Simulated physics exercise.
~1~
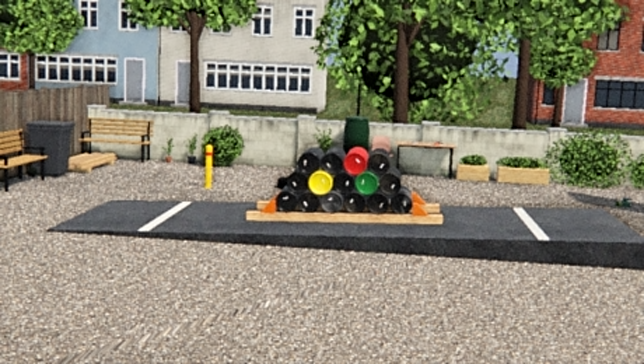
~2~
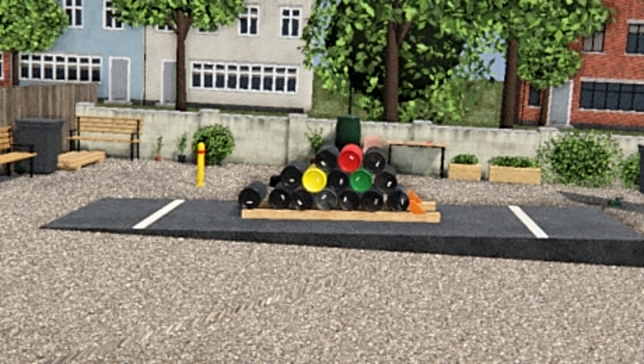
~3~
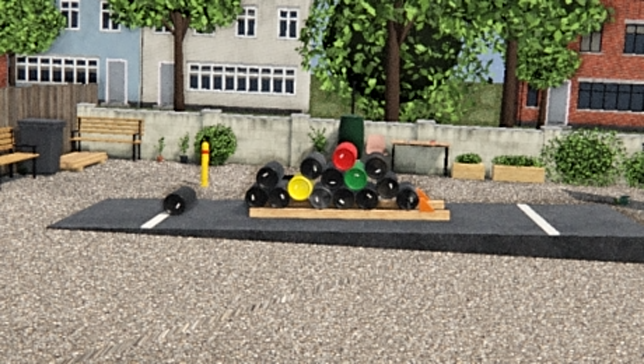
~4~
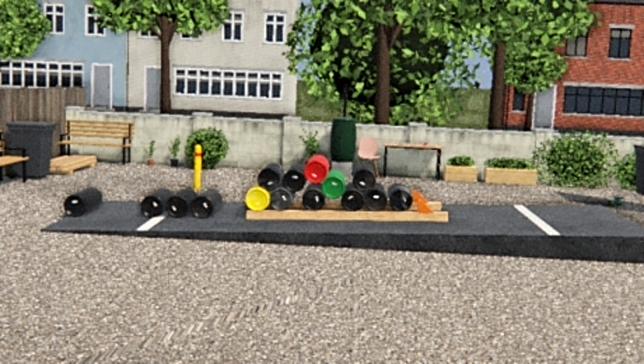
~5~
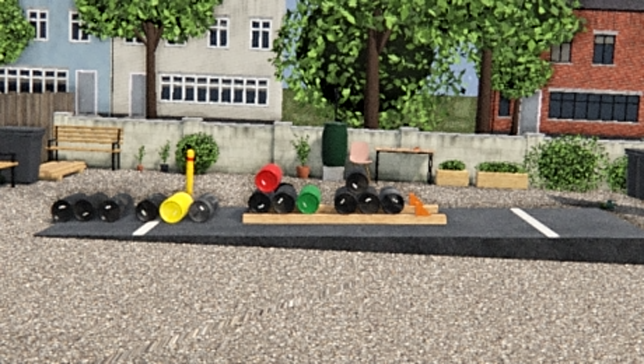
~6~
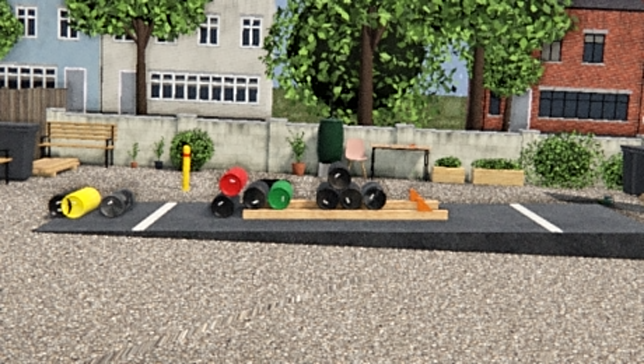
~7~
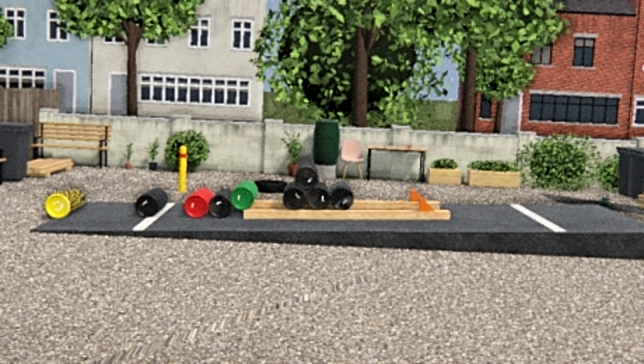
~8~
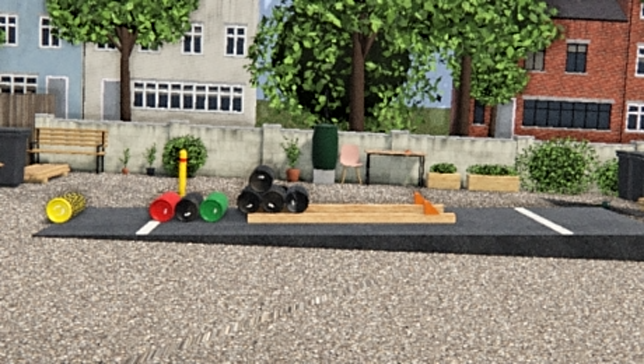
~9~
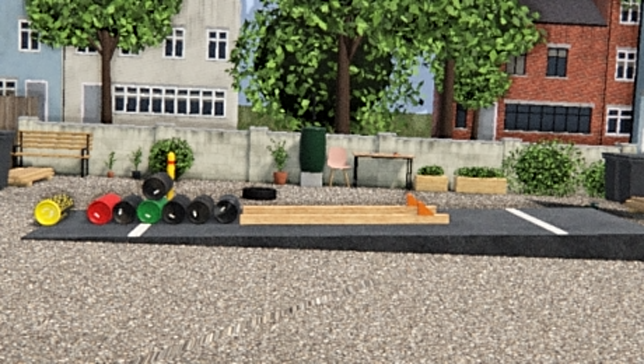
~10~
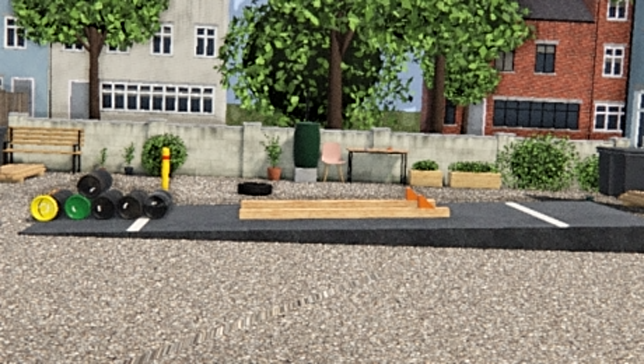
Stack of dark cylinders with yellow, red and green ones collapsing leftward off timber bearers, rolling and bunching past a white line.
